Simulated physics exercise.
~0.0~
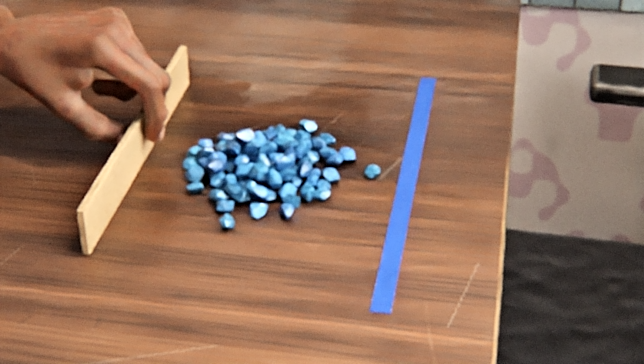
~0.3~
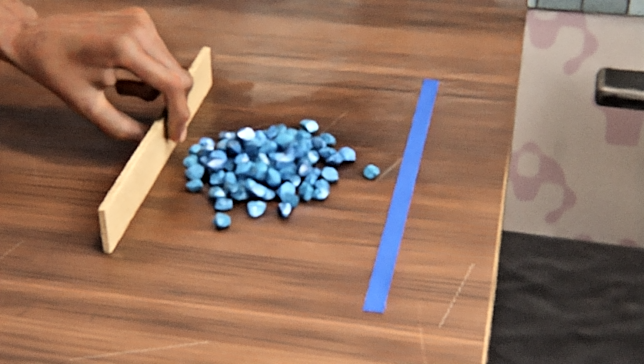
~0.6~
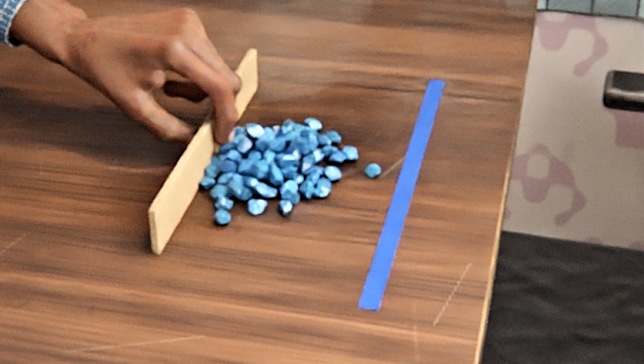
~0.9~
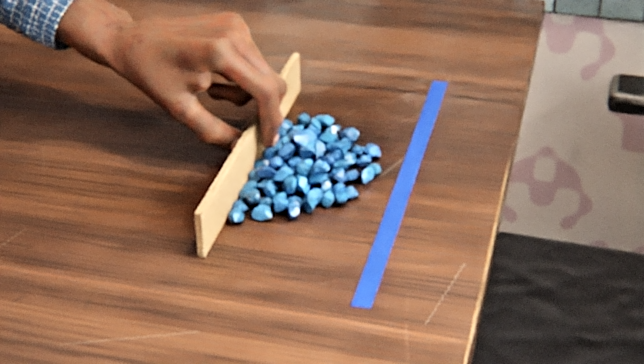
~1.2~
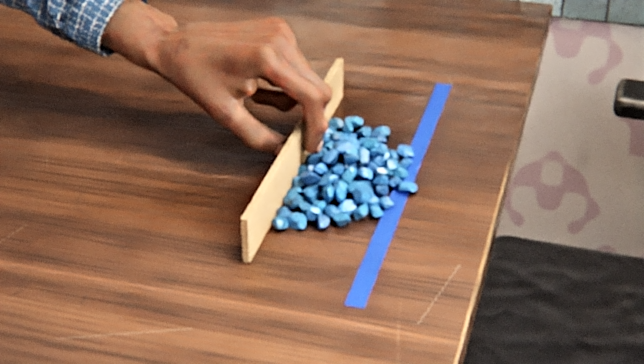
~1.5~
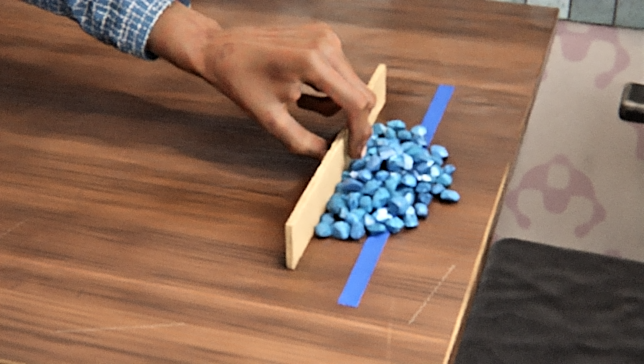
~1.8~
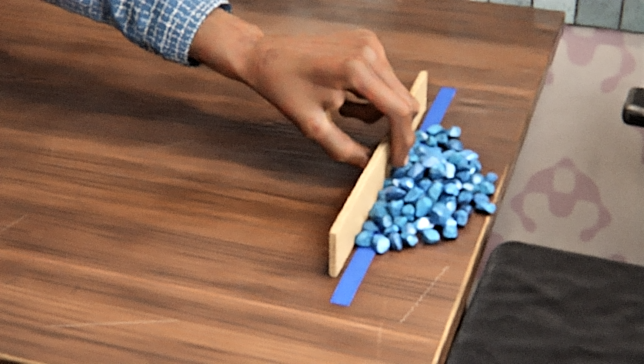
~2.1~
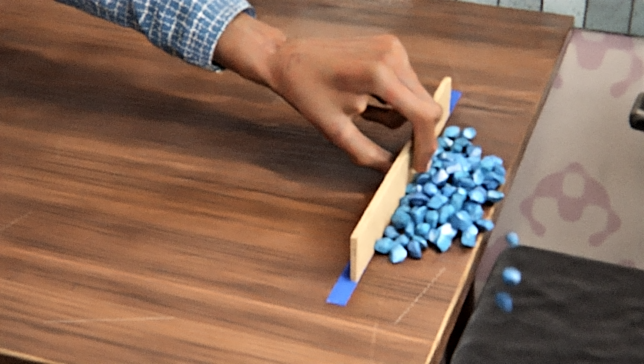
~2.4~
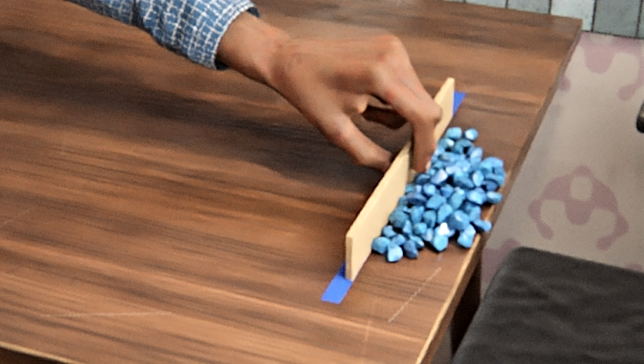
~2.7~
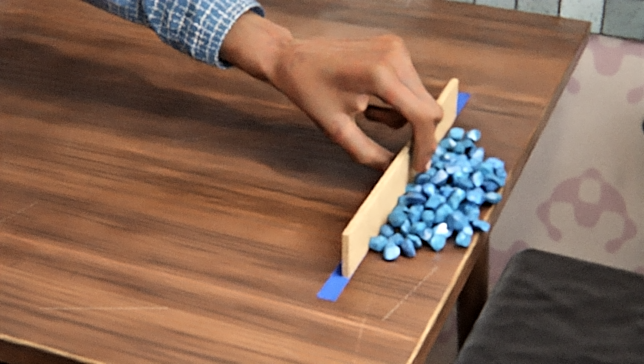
A hand pushes blue pebbles right with a card, stopping at blue tape as a few fall.
